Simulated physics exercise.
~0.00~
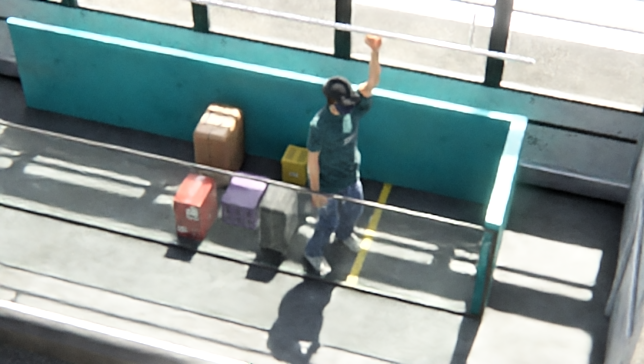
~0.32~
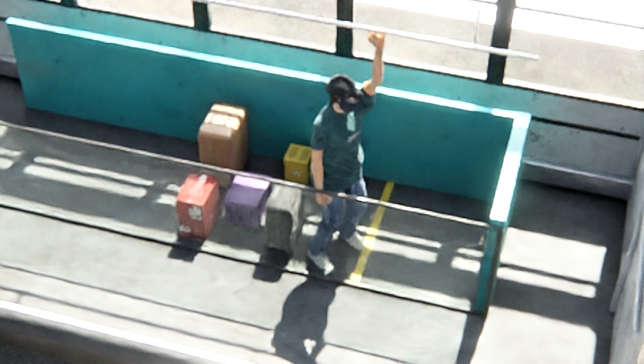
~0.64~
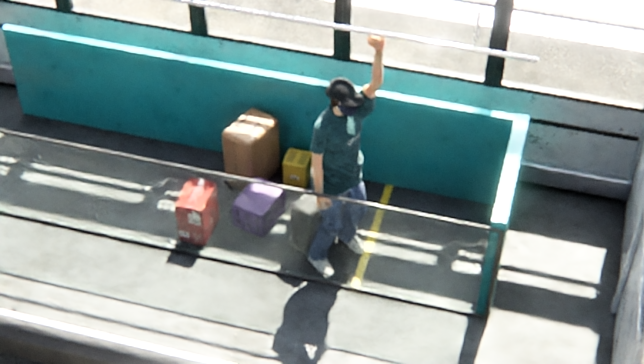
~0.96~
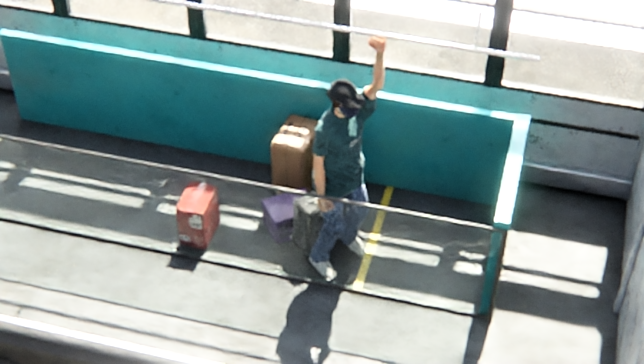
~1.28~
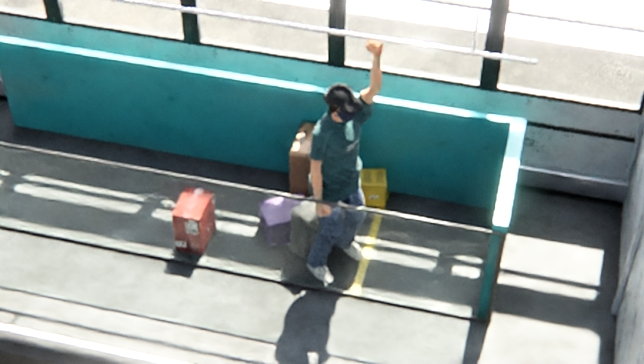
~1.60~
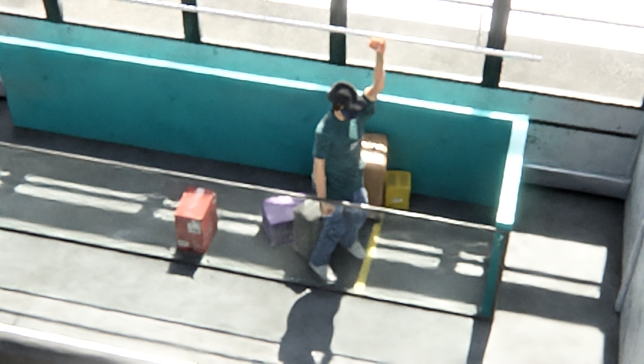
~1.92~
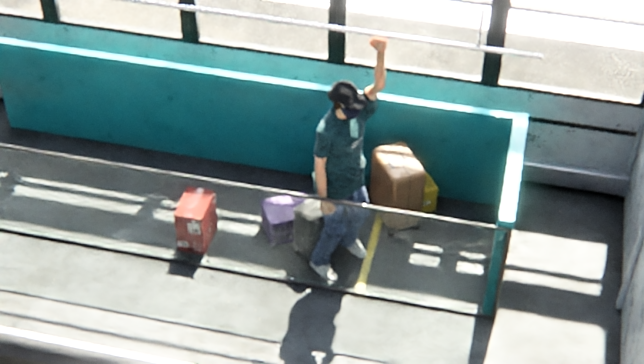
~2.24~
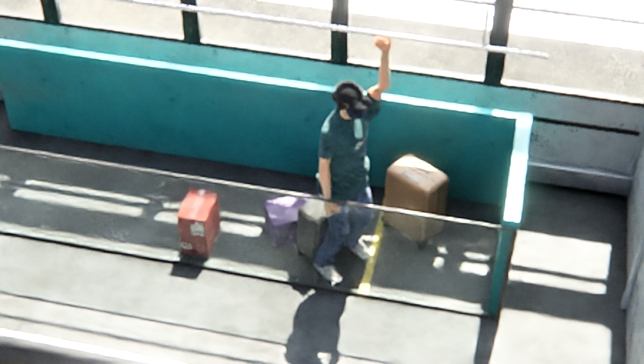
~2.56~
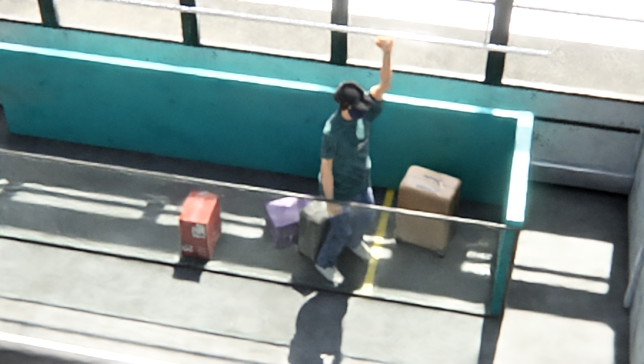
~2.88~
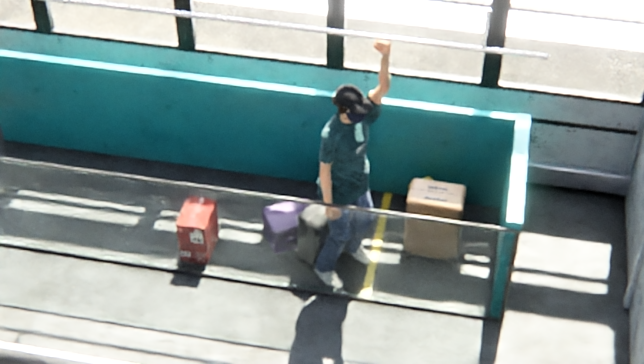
A sunlit bay with a teal wall is seen from above, the view drifting slightly sideways. A person in a dark green shirt and jeans stands among loose bags, one arm raised to an overhead rail, with a red pack, purple crate and small dark case nearby, and a brown case and yellow tub along the wall. The brown case slides right, and the crate and dark case shift slightly right. The brown case passes behind the person as the tub moves right across the yellow line. The brown case crosses too, hiding the tub, while the others remain left of it.
